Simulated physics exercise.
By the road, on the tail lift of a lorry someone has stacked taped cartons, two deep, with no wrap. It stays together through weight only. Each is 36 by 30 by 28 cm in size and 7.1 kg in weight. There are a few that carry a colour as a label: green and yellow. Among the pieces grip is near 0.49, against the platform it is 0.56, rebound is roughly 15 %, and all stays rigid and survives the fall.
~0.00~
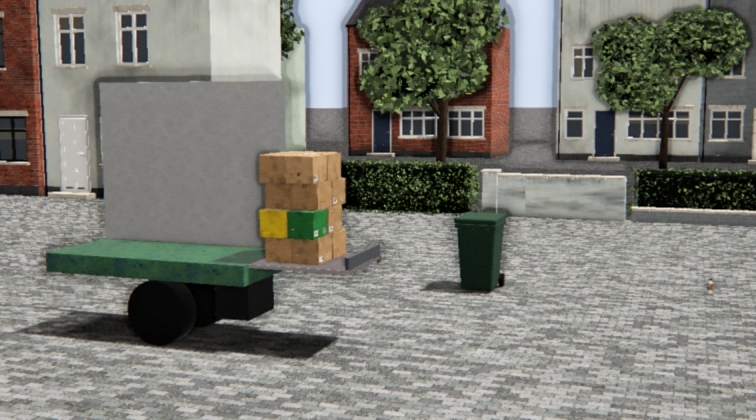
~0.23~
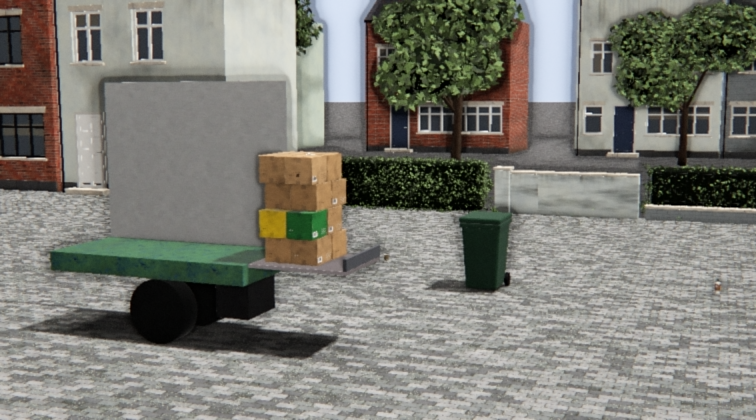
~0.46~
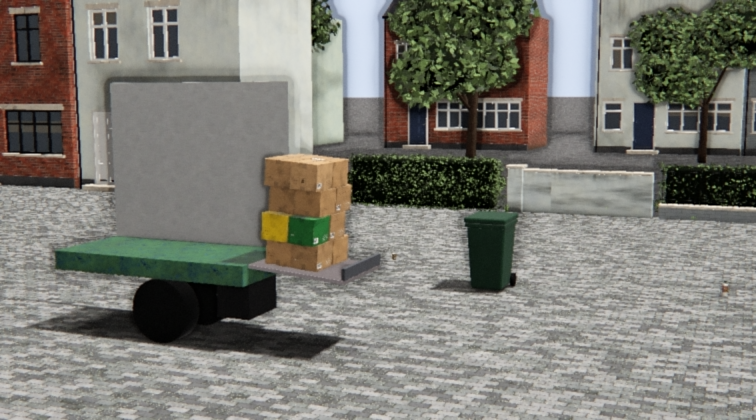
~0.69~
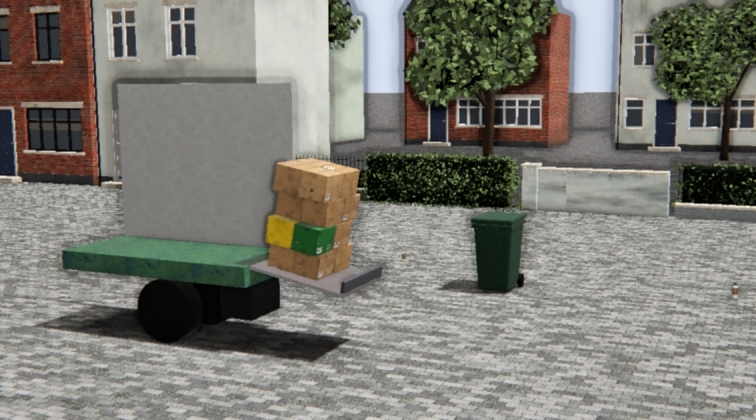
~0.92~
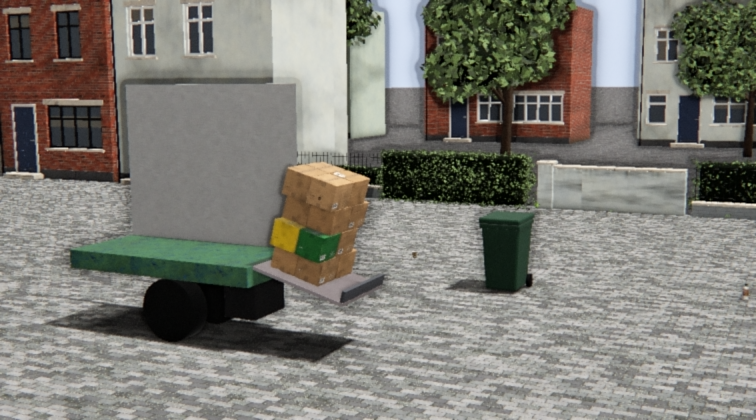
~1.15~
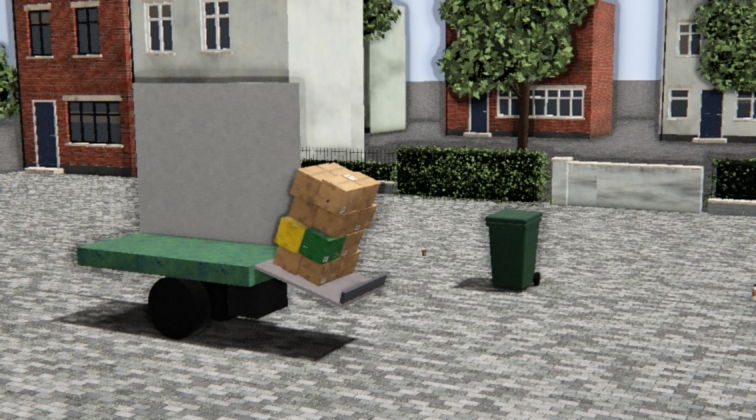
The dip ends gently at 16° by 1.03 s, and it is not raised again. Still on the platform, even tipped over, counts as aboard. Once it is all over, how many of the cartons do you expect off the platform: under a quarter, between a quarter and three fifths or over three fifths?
I expect over three fifths of them.
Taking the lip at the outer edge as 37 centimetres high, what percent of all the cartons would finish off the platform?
I'd say 40 % in that case.
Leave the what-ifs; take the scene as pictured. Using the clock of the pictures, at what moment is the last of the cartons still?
Roughly 3.5 seconds.
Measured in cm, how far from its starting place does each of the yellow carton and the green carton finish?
Yellow ends up 160 cm away; green ends up 140 cm away.
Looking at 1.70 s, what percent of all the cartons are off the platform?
By then 25 %.
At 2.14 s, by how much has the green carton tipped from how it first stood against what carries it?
About 140 degrees.
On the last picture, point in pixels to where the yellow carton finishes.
About (390, 326).
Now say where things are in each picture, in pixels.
In the first picture (each place is the centre of the face we see best; the camera moves round a little; leans and shifts are taken against what carries them), platform's outer corner (347, 273) slope 0°; green carton (300, 226); yellow carton (273, 224); all in place.
Platform's outer corner (345, 274) slope 0°; yellow carton (272, 225), in the second picture.
Platform's outer corner (343, 283) slope 5°; yellow carton (274, 228), in the third picture.
Platform's outer corner (341, 296) slope 11°; green carton (305, 240), in the fourth picture.
Platform's outer corner (341, 305) slope 15°; yellow carton (284, 236), in the fifth picture.
Platform's outer corner (340, 305) slope 16°; green carton (313, 247) tilted 6°; yellow carton (289, 236) tilted 6°; steepest lean 6°, the carton at (330, 197); 15 have shifted, in the sixth picture.
By 1.42 s, slope 16°; none of the 16 cartons off the platform, 15 disturbed; green carton tilted 20°; yellow carton tilted 18°.
By 1.70 s, slope 16°; 4 of the 16 cartons off the platform; green carton tilted 49°; yellow carton tilted 49°.
By 2.14 s, slope 16°; 10 of the 16 cartons off the platform; green carton upside down; yellow carton on its side.
By 2.72 s, slope 16°; 12 of the 16 cartons off the platform; green carton upside down; yellow carton upside down.
When it is over (3.5 s), slope 16°; 12 of the 16 cartons off the platform; green carton upside down; yellow carton upside down. That is 75 per cent. In pixels of the last frame, middles, green carton near (368, 349), yellow carton near (390, 326).
